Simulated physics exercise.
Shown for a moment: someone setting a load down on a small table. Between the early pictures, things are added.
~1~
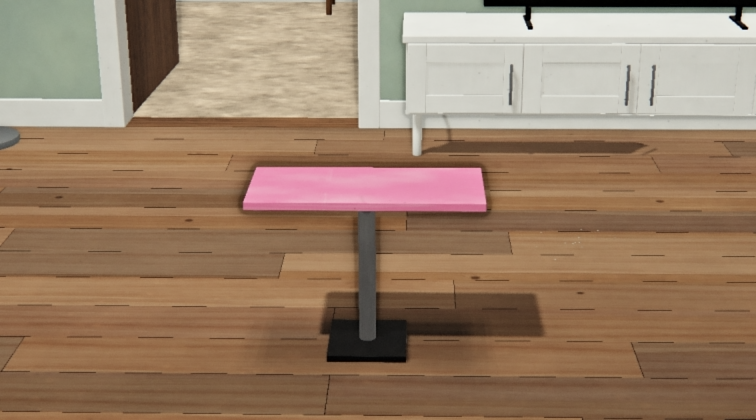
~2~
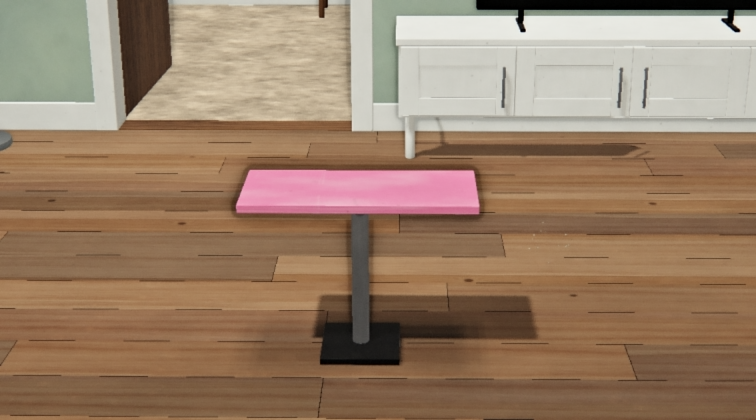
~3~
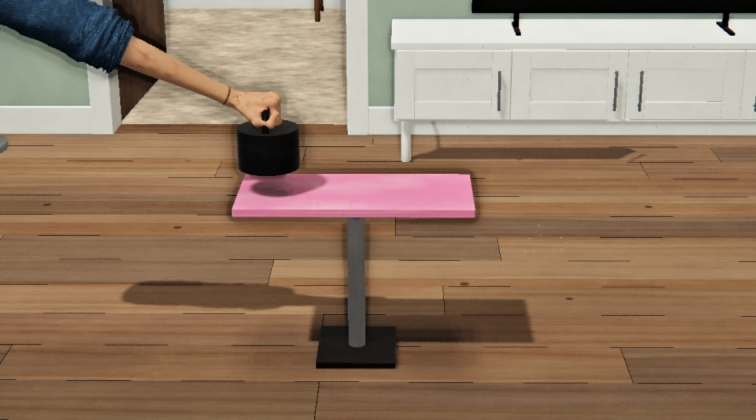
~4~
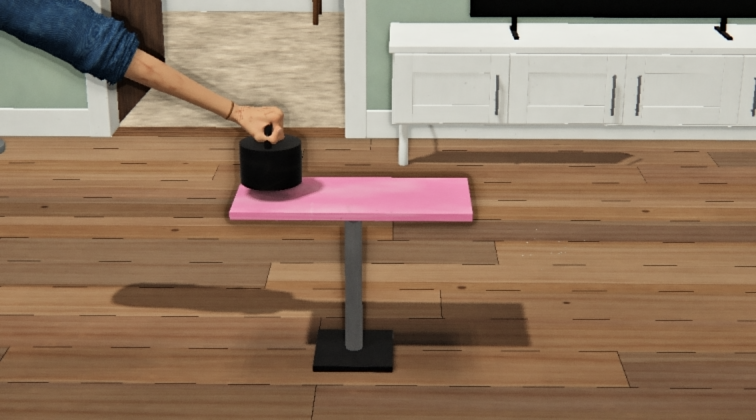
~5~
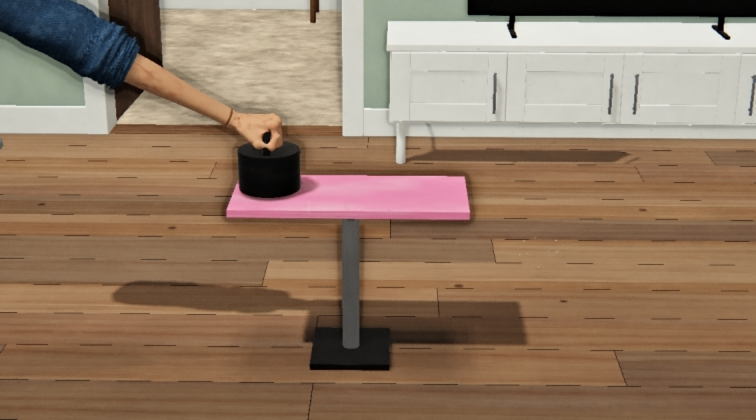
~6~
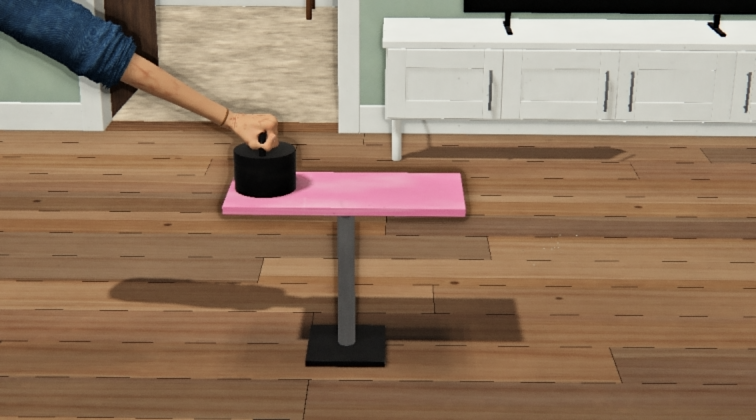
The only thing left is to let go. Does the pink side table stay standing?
No. Seems to me it won't stay balanced in that spot.
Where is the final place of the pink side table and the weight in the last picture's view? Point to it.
(180, 251) and (80, 319), in that order.
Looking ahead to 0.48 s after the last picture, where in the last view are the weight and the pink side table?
Middles at about (203, 193) and (287, 190).
Then, 0.48 s after the last picture, pink side table tipped 20° from how it was near (287, 190).
Then, 0.64 s after the last picture, pink side table tipped 50° from how it was near (223, 221).
At rest, the pink side table tips up, near (180, 251).
